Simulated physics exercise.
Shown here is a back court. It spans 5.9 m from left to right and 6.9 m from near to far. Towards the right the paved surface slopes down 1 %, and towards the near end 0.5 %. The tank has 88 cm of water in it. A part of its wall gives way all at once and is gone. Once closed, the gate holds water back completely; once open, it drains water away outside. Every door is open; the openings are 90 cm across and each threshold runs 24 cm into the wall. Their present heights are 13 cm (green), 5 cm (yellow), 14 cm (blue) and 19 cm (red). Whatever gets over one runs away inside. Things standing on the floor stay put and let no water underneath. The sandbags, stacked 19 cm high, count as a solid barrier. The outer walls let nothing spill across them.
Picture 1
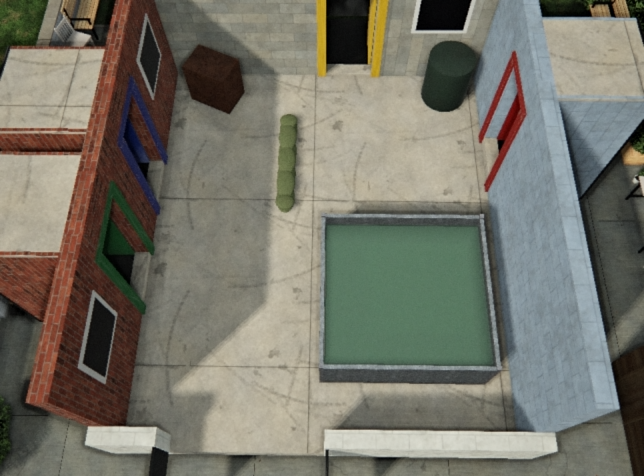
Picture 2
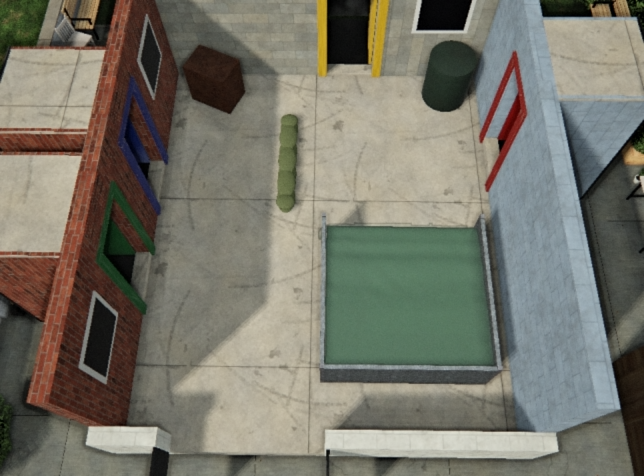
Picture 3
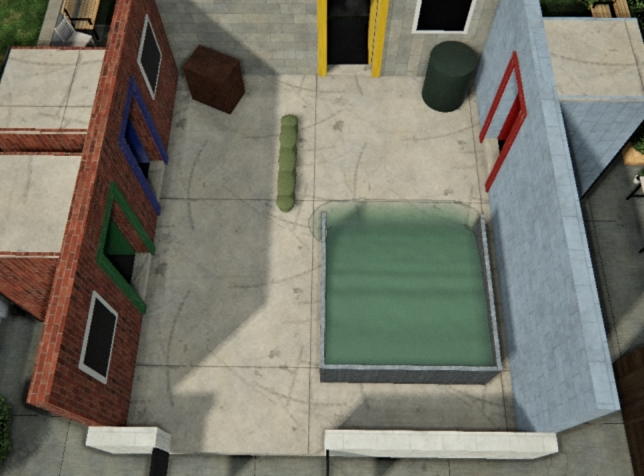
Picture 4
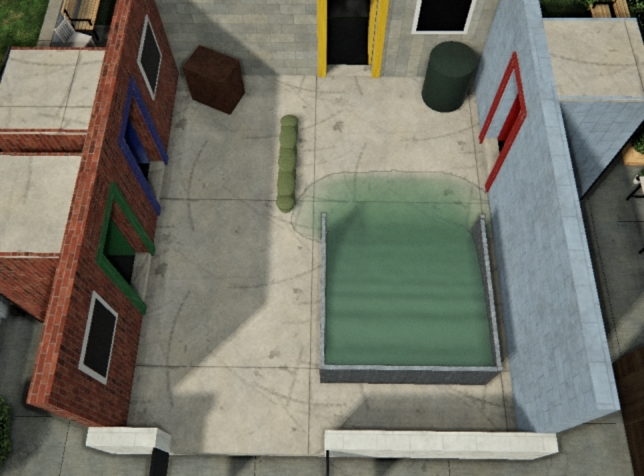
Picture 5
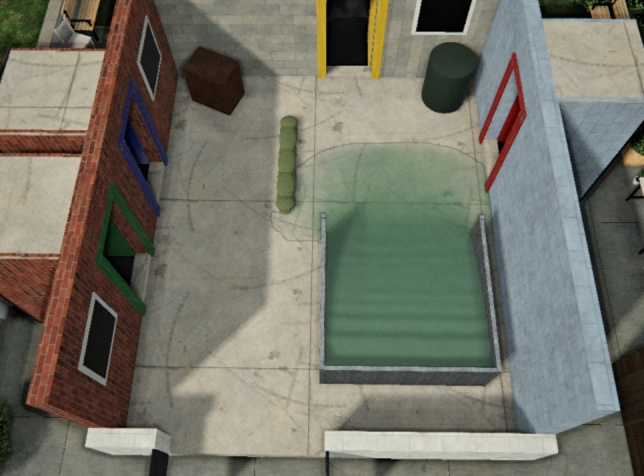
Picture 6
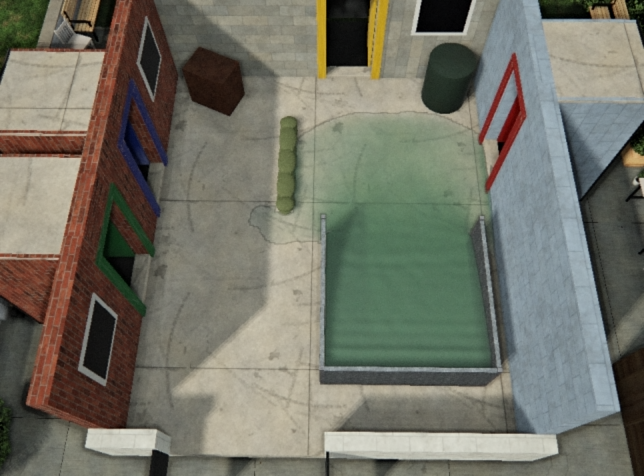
Green water lies still in a square walled tank in a paved court between a brick wall and a pale blue one, until the tank's far side vanishes. The water pours out through the gap, spreading across the paving in a widening sheet, reaching around the near end of the green sandbags.
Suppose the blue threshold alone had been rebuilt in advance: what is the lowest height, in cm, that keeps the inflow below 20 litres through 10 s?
About 9 cm.
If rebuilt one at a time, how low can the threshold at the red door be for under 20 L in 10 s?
For red, a step near 32 cm.
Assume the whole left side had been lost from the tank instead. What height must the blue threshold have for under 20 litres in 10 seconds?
A height of around 23 cm.
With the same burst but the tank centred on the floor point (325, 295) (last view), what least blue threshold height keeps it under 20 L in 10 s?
Then roughly 9.0 cm.
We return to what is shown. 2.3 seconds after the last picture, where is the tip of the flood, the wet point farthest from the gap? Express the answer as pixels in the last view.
Near pixel (179, 77).
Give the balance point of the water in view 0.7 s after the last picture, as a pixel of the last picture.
About (399, 236).
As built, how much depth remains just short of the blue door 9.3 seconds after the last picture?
You'd measure close to 2.5 cm there.
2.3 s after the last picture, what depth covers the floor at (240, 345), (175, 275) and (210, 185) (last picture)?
About 0, 0 and 0 cm.
Then, 0.7 s after the last picture water covers 35 % of the floor, deepest (79 cm) near (449, 80); it has not reached the blue door.
Then, 2.3 s after the last picture water covers 45 % of the floor, deepest (48 cm) near (233, 77); 1 cm at the blue door, 0 litres in over its 14 cm threshold.
Then, 9.3 s after the last picture water covers 95 % of the floor, deepest (16 cm) near (510, 441); 3 cm at the blue door, 3 litres in over its 14 cm threshold.
At the blue door as built, the water peaked near 17 cm, 3.9 s after the last picture.
With a threshold of 7.5 cm, 31 litres would have come in within the 10 s; with 10 cm, 15 litres. So under 20 litres takes about 9 cm.
